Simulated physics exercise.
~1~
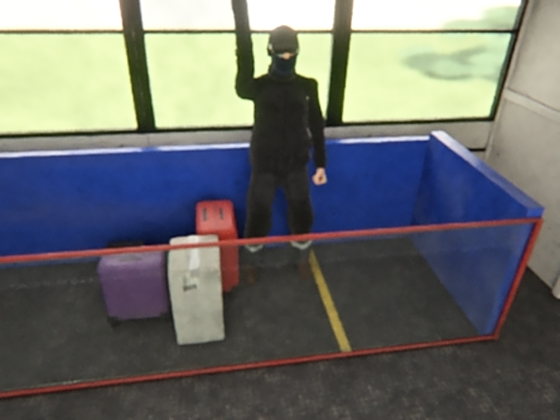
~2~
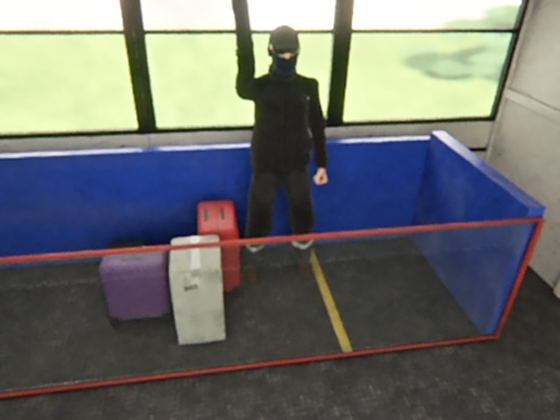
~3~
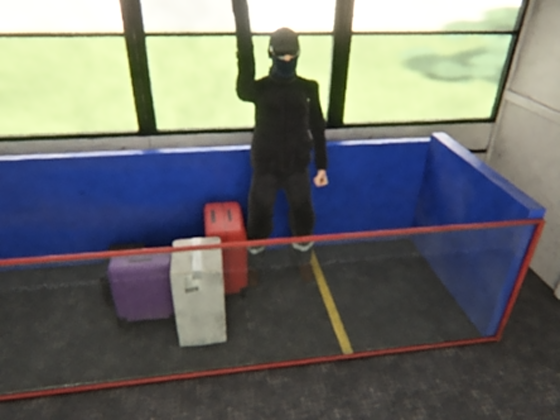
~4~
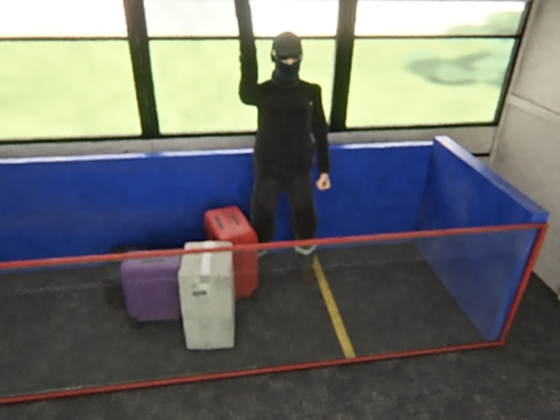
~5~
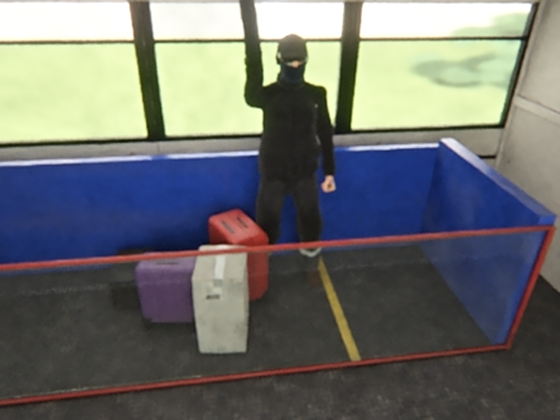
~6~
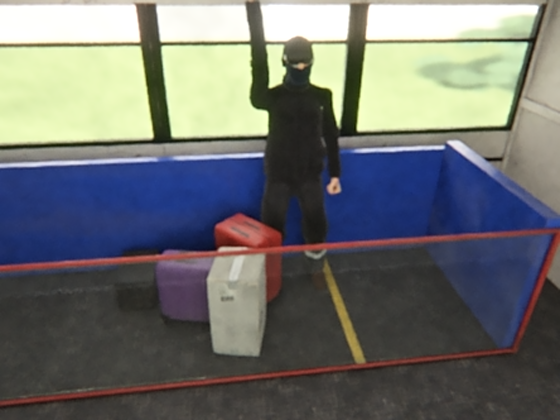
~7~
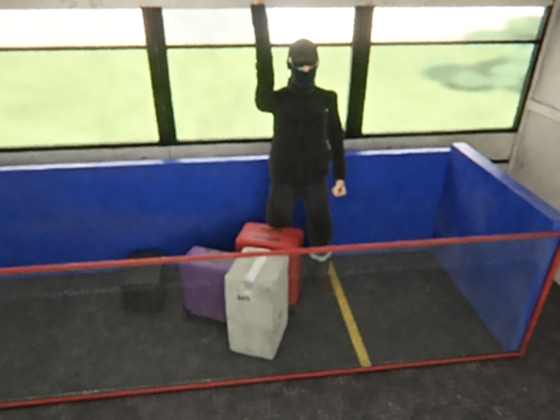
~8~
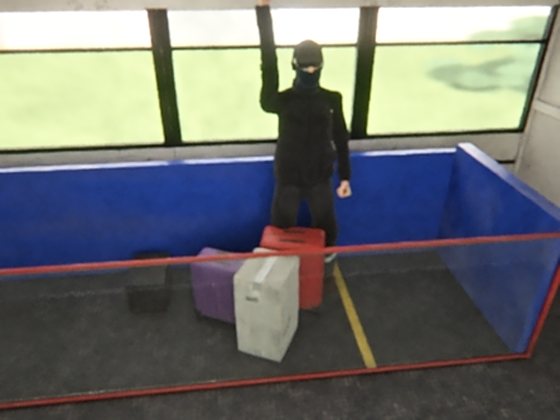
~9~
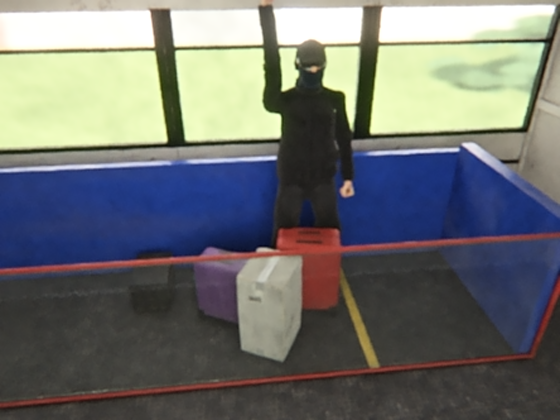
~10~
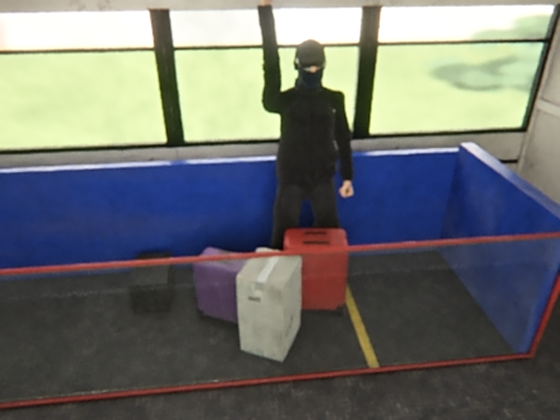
In a bus bay, three cases slide right past a standing person and stay upright.
